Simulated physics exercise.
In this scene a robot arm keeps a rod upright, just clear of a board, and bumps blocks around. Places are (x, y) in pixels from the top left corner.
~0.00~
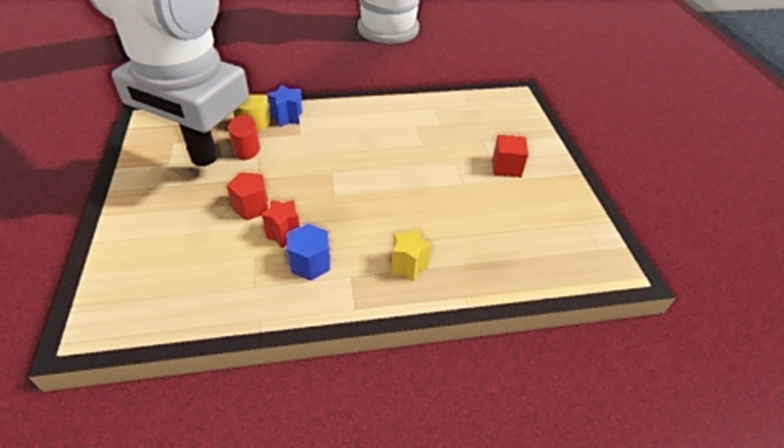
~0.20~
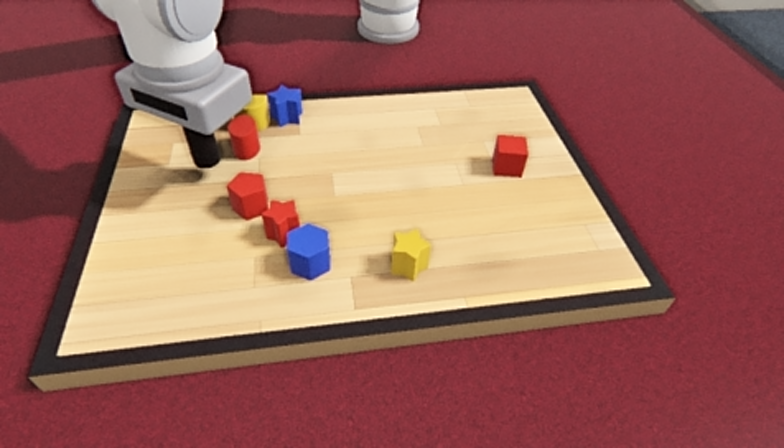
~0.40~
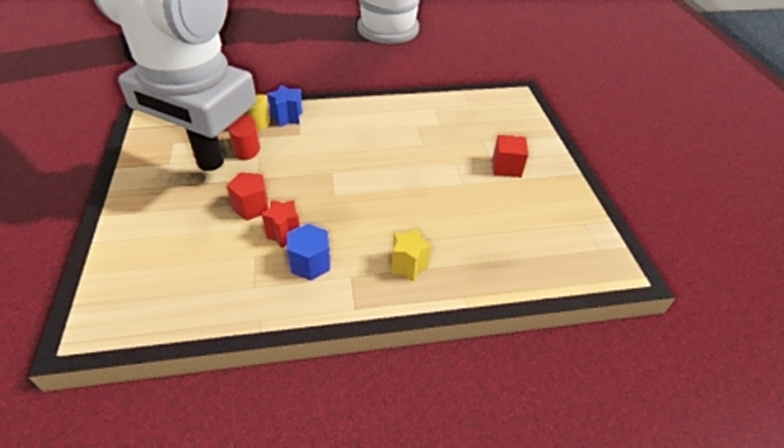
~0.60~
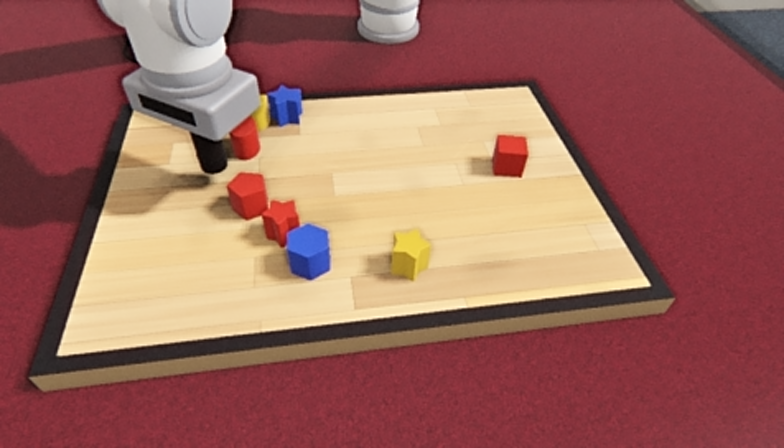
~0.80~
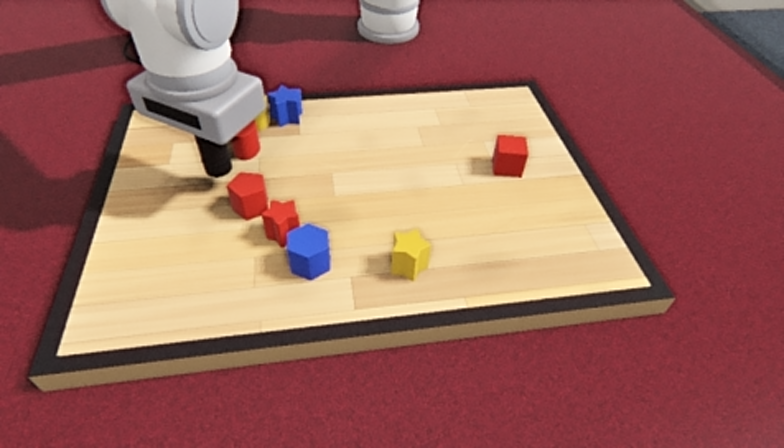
A pale wooden board with a dark border rests on a deep red surface, seen from above at an angle by a still camera. Red blocks and a blue block sit left of centre, with yellow and blue pieces behind them, a yellow star nearer the front and a red cube at right. The grey-and-white robot arm shifts its black rod slightly right and toward the viewer, while the blocks stay still.
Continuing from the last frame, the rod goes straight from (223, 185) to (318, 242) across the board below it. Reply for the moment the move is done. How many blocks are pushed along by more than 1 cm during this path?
The number is three or more.
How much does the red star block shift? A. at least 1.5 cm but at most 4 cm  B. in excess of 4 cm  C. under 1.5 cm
My answer is option B.
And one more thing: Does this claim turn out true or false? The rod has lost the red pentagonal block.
False
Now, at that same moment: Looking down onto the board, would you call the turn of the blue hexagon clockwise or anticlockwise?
The turn is clockwise.
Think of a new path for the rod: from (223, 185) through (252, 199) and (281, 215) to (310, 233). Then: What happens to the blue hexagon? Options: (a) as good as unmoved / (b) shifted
The answer is b.
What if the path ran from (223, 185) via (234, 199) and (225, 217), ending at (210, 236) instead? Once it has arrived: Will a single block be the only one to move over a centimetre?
I believe so.
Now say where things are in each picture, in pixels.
The first frame shows rod tip (205, 159); block tops, red oval (242, 125); red pentagonal block (247, 183); red star block (281, 210); blue hexagon (308, 239).
The second frame shows rod (208, 161); blocks unchanged.
The third frame shows rod (211, 164); blocks unchanged.
The fourth frame shows rod (215, 167); blocks unchanged.
The fifth frame shows rod (219, 170); red oval partly hidden; red pentagonal block (247, 183); red star block (281, 210); blue hexagon (308, 239).
The first path, step by step. One third of the way, rod (250, 188); red pentagonal block (259, 197), turned 30° clockwise; red star block (284, 212).
Two thirds of the way, rod (282, 206); red pentagonal block (290, 218), turned 40° clockwise; red star block (314, 235), turned 15° clockwise; blue hexagon (328, 261), turned 20° clockwise.
At the end, rod (316, 227); red oval in place; red pentagonal block (323, 241), turned 50° clockwise; red star block (343, 264), turned 25° clockwise; blue hexagon (349, 295), turned 30° clockwise.
